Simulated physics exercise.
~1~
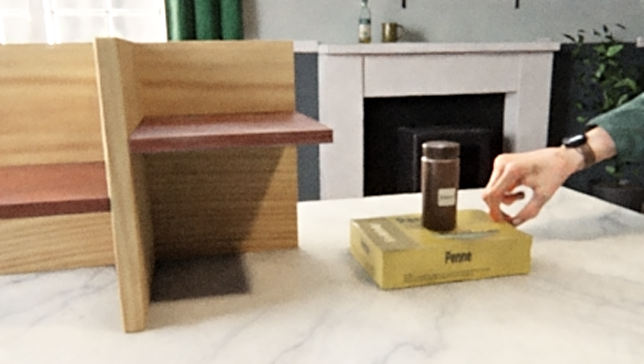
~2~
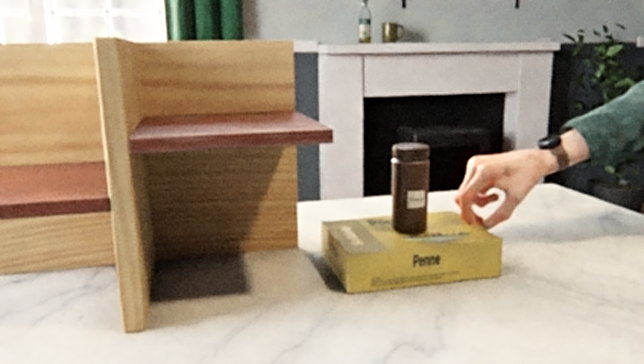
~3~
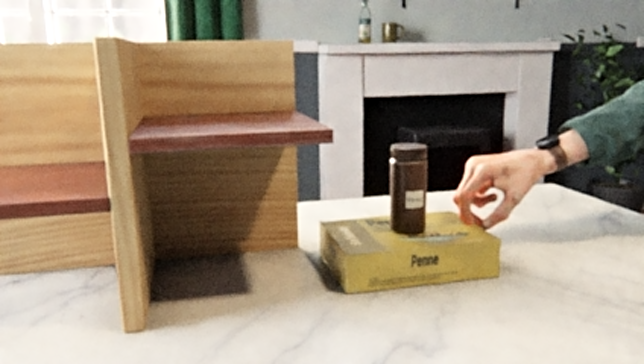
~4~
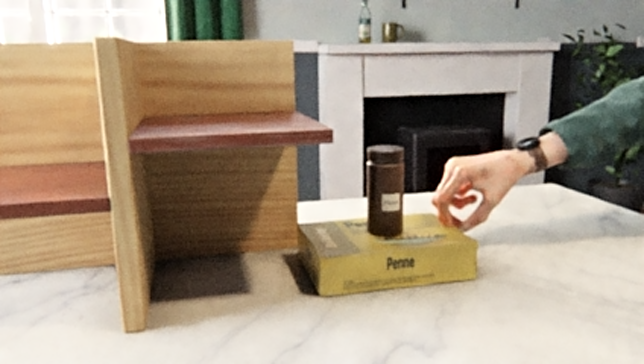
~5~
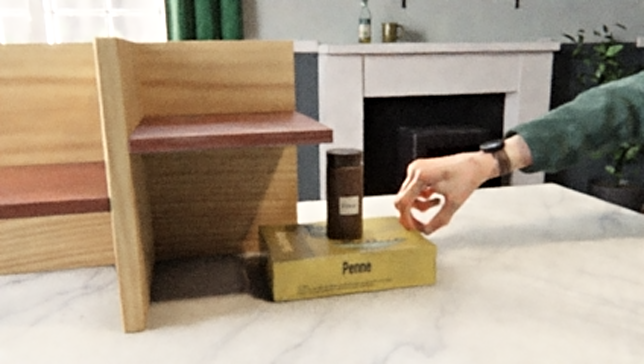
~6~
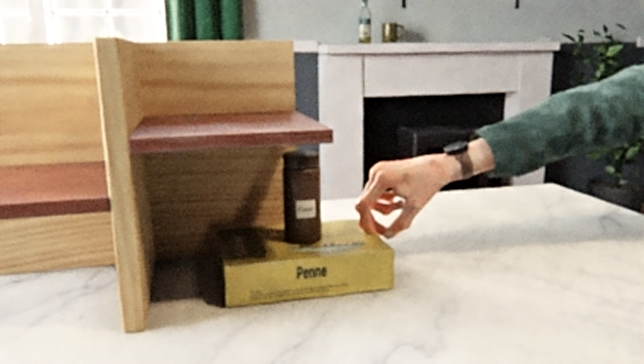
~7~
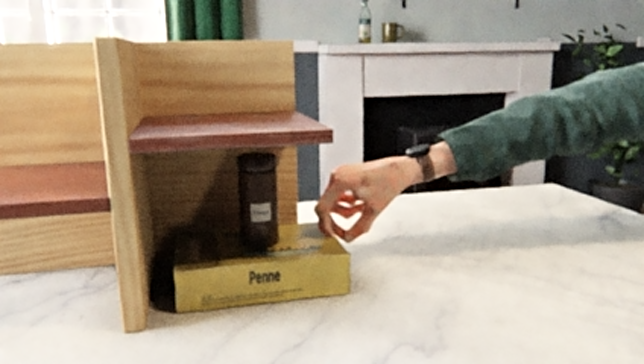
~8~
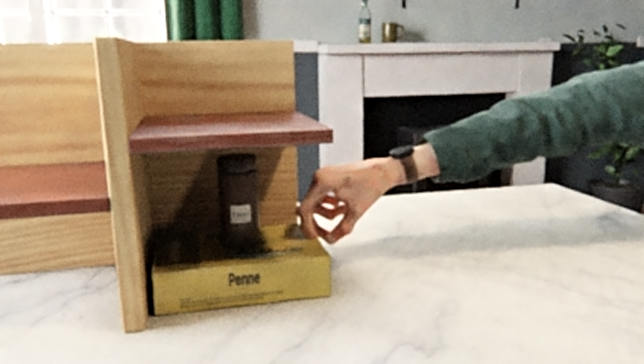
A hand in a green sleeve with a dark wristwatch reaches in from the right over a white marble tabletop, seen from the front by a still camera. It holds the near end of a yellow penne packet lying flat, with a brown shaker standing upright on top. To the left stands a wooden unit with a low reddish-brown shelf, and a white fireplace is behind. The hand slides the packet left, pauses briefly, then pushes on toward the shelf. The shaker rides along and passes beneath the shelf without touching it, ending upright on the packet underneath.
